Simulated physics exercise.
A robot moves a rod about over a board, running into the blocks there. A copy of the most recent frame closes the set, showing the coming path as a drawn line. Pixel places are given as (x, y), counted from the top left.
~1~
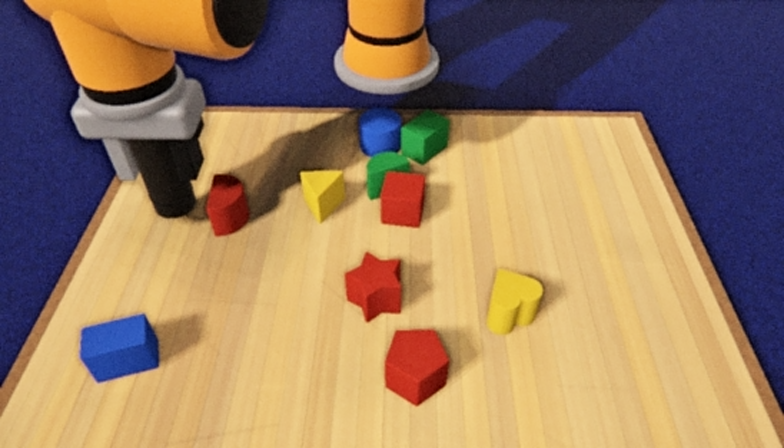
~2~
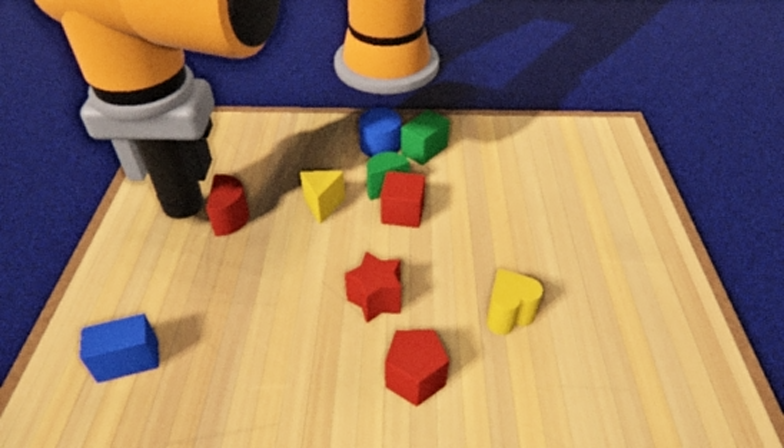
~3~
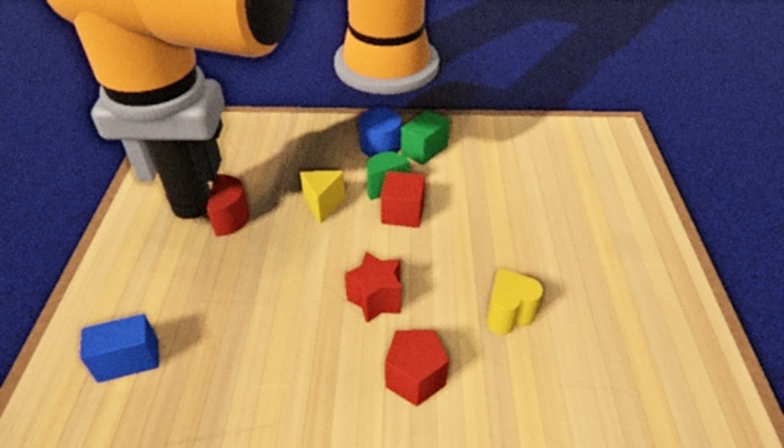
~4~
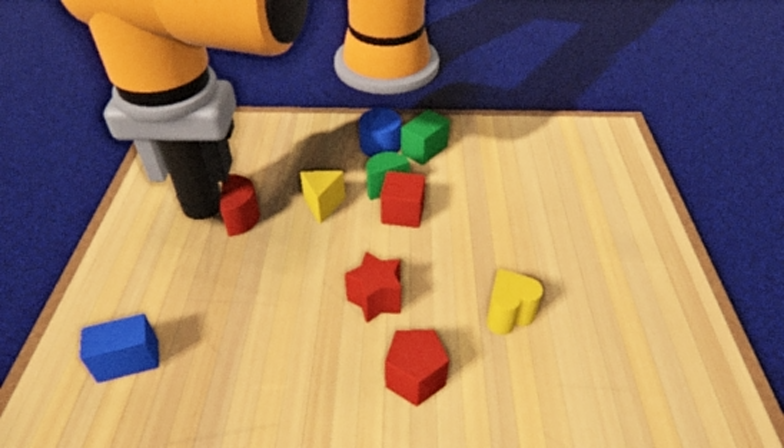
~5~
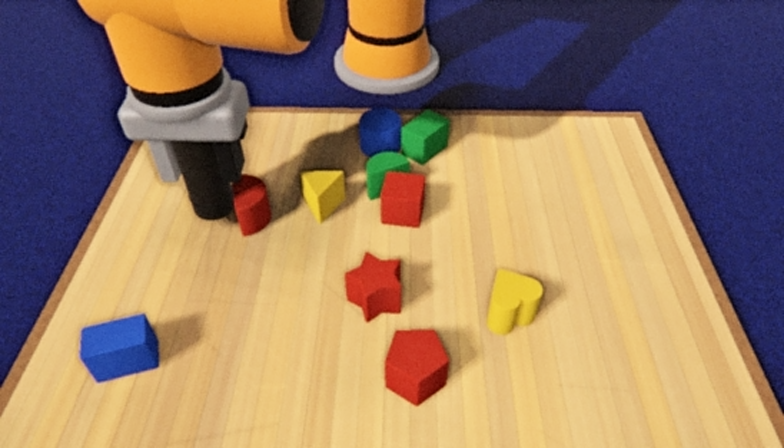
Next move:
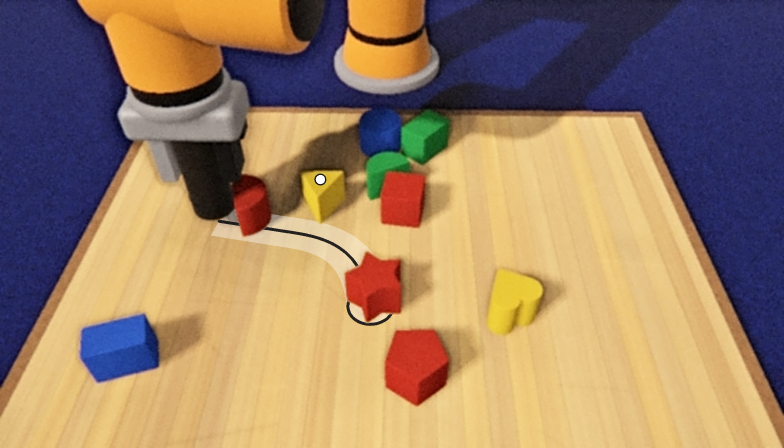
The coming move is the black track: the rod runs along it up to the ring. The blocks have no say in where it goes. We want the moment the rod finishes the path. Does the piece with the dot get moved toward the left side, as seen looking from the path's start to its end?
I expect so.
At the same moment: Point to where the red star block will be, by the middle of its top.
My estimate: (395, 319).
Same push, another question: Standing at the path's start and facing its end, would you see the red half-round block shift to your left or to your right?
My answer: Left.
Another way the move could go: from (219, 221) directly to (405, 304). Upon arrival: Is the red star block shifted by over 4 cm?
My answer is yes.
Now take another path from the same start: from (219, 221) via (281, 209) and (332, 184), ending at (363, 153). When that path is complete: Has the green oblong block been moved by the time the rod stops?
The answer is no.
The line goes from (219, 221) over (285, 231) and (345, 252) to (371, 305); the dot is on the yellow three-sided block.
What follows on the original path. One third of the way, rod at (283, 218); red half-round block at (313, 190), turned 35° anticlockwise; yellow three-sided block at (338, 175), turned 20° anticlockwise.
Two thirds of the way, rod at (345, 240); red half-round block at (334, 189), turned 50° anticlockwise; yellow three-sided block at (351, 171), turned 35° anticlockwise.
At the end, rod at (370, 292); red half-round block at (334, 189), turned 50° anticlockwise; yellow three-sided block at (351, 171), turned 35° anticlockwise; red star block at (395, 319); red pentagon at (421, 360).
